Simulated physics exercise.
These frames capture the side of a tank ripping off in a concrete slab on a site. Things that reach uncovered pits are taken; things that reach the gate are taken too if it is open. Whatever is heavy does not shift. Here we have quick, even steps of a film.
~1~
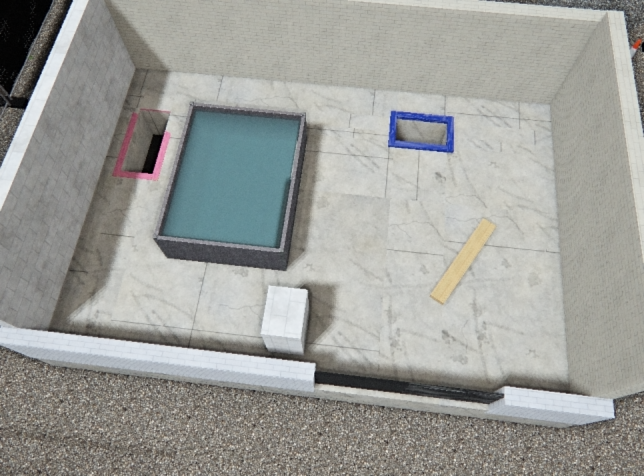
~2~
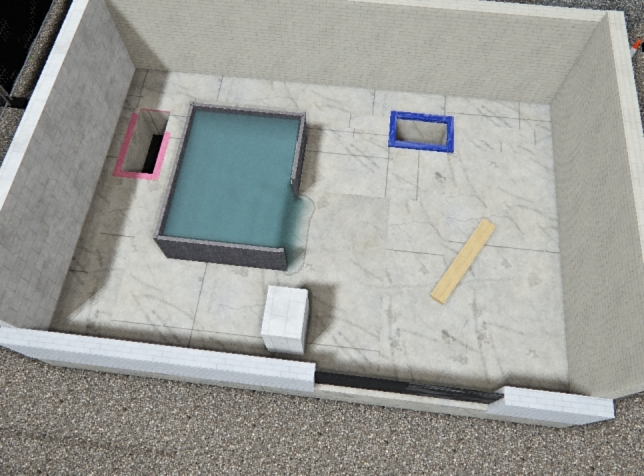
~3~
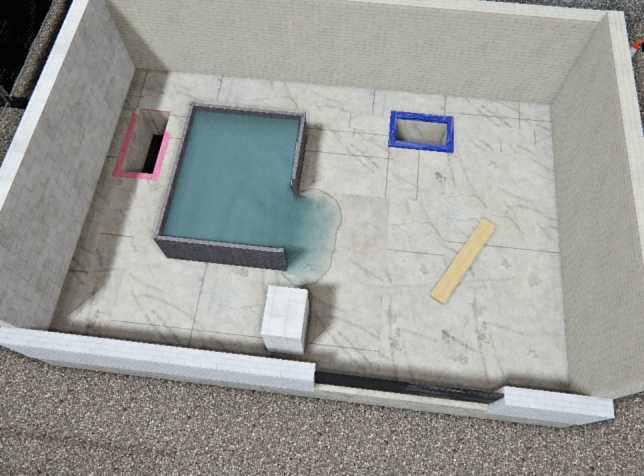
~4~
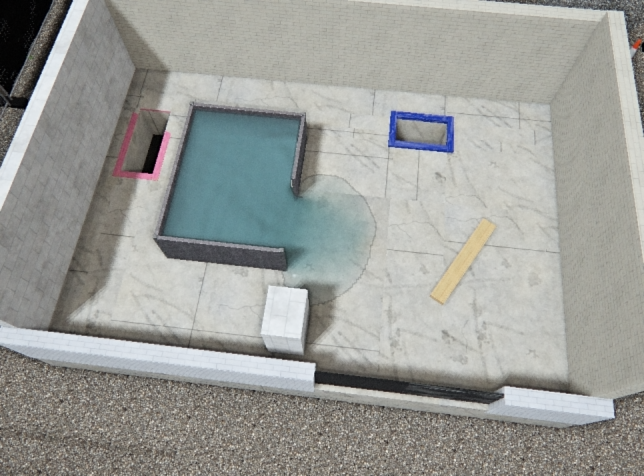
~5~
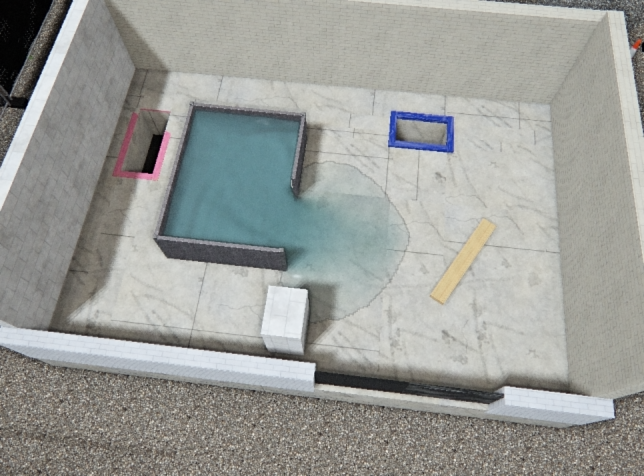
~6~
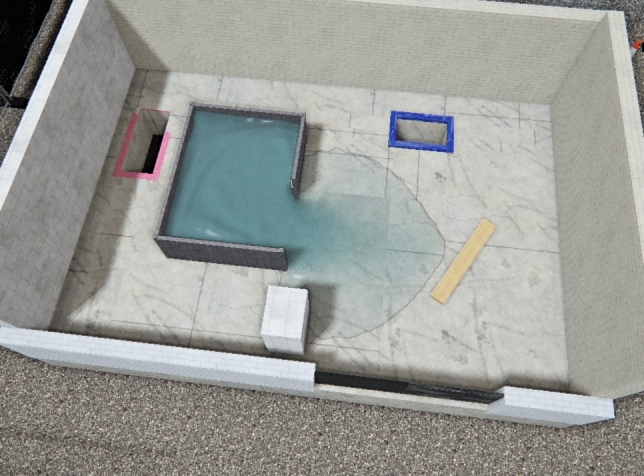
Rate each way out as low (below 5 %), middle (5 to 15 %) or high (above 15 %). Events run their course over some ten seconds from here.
Ratings - gate: Low; blue pit: Middle; pink pit: Low.
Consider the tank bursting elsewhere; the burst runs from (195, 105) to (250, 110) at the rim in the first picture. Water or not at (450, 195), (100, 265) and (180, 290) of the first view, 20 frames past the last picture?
Taking them in order, I'd say swamped, swamped and not reached.
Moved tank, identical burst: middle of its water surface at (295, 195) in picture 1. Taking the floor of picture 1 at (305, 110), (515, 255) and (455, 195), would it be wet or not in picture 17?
Looking at all three, I'd call them bone dry, swamped, swamped.
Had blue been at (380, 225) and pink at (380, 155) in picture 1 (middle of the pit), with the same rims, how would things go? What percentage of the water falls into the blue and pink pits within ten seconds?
Per cent by pit - blue: 20 / pink: 14.
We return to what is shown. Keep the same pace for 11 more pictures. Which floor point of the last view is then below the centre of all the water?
I'd put it at around (329, 232).
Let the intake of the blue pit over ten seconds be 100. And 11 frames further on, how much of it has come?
The figure is near 0 per cent.
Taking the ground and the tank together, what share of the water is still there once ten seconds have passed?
Around 90 in a hundred.
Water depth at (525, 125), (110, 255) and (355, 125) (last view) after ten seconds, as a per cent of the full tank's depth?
The depth comes out near 10, 2 and 6 per cent.
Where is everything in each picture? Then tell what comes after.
Still water in the open tank at (234, 175), in the first picture.
Water pours out at (288, 228) and has run to (305, 199), in the second picture.
Water pours out at (288, 228) and has run to (332, 202), in the third picture.
The front is at (372, 225), out from the gap at (288, 229), in the fourth picture.
The front is at (403, 231), out from the gap at (288, 229), in the fifth picture.
Water pours out at (288, 228) and has run to (438, 258), in the sixth picture.
A moment on, water covers 40 % of the floor; the gate 0 %, the blue pit 0 %, the pink pit 0 %.
Next, water covers 45 % of the floor; the gate 0 %, the blue pit 0 %, the pink pit 0 %.
Then, water covers 50 % of the floor; the gate 0 %, the blue pit 0 %, the pink pit 0 %.
Later, water covers 65 % of the floor; the gate 0 %, the blue pit 2 %, the pink pit 0 %.
In the end, water covers 95 % of the floor; the gate 0 %, the blue pit 7 %, the pink pit 3 %.
